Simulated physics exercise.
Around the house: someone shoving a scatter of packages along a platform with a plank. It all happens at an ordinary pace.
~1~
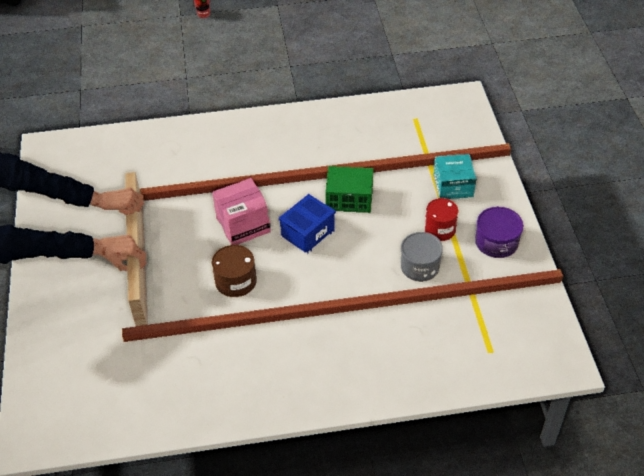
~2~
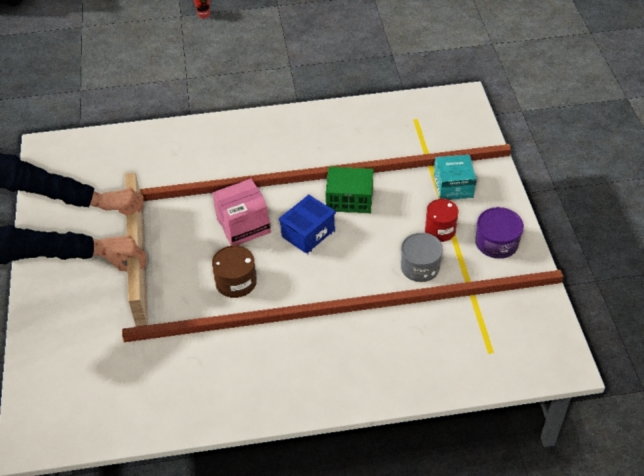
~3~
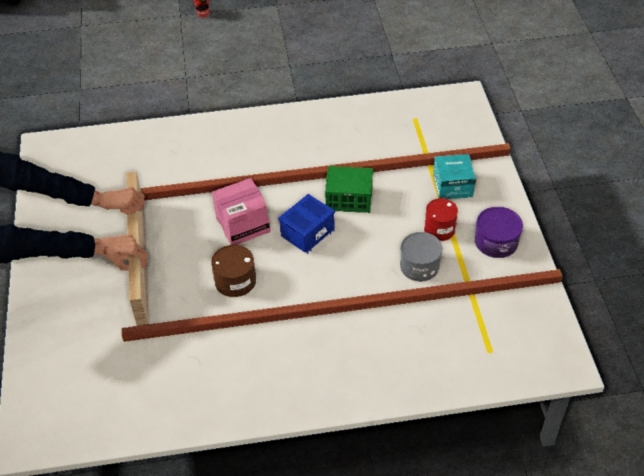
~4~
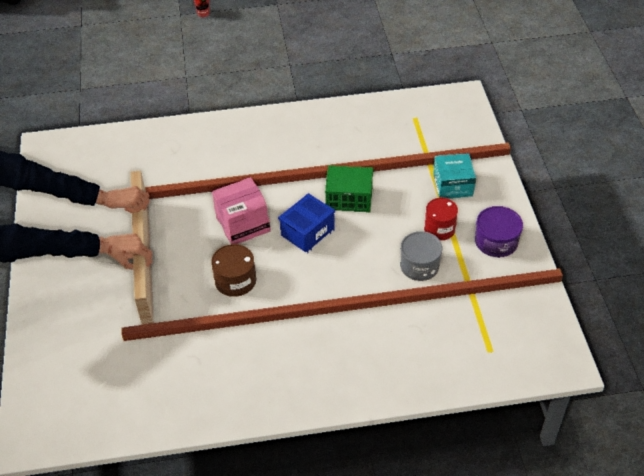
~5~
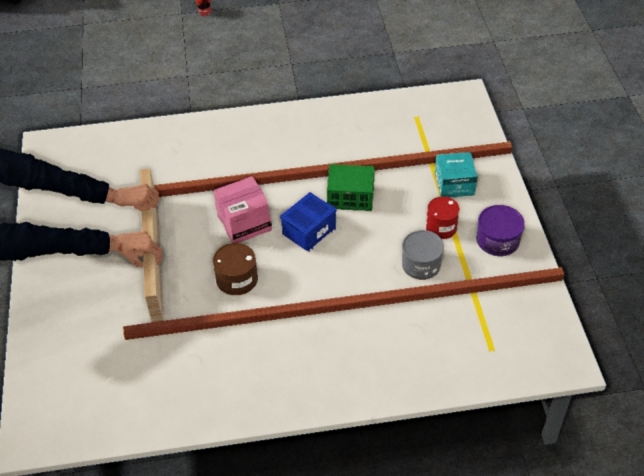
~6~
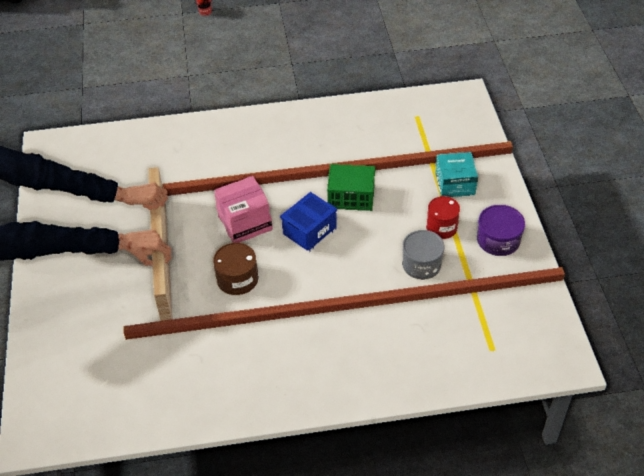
At first, two hands hold a wooden plank still at the left of a white table, where coloured boxes and round containers sit scattered between two reddish rails. Then the hands slide the plank a short way right, toward the pink box and brown canister, without touching them, while the packages stay put.
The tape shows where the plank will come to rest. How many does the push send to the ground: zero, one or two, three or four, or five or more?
As it turns out, the number that fall off is one or two.
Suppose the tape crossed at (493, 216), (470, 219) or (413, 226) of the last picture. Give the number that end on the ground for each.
It would be 6, 3 and 0.
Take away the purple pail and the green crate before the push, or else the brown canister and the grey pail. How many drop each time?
First 0, then 1.
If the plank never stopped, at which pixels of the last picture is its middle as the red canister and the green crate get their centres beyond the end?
For the red canister at (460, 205), for the green crate at (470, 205).
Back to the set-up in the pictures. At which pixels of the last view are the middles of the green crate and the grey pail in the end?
First (498, 161), then (521, 253).
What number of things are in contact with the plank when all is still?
That makes 2.
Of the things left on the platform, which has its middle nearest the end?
It is the purple pail.
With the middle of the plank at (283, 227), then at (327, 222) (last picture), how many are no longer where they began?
By then 3, and 4.
Soon after, none off yet; purple pail at rest near (500, 231); turquoise box at rest near (456, 175); red canister at rest near (443, 218).
After that, none off yet; purple pail at rest near (500, 231); turquoise box at rest near (456, 175); red canister displaced a little near (450, 216).
In the end, the number that fall off is one or two; gone, turquoise box.
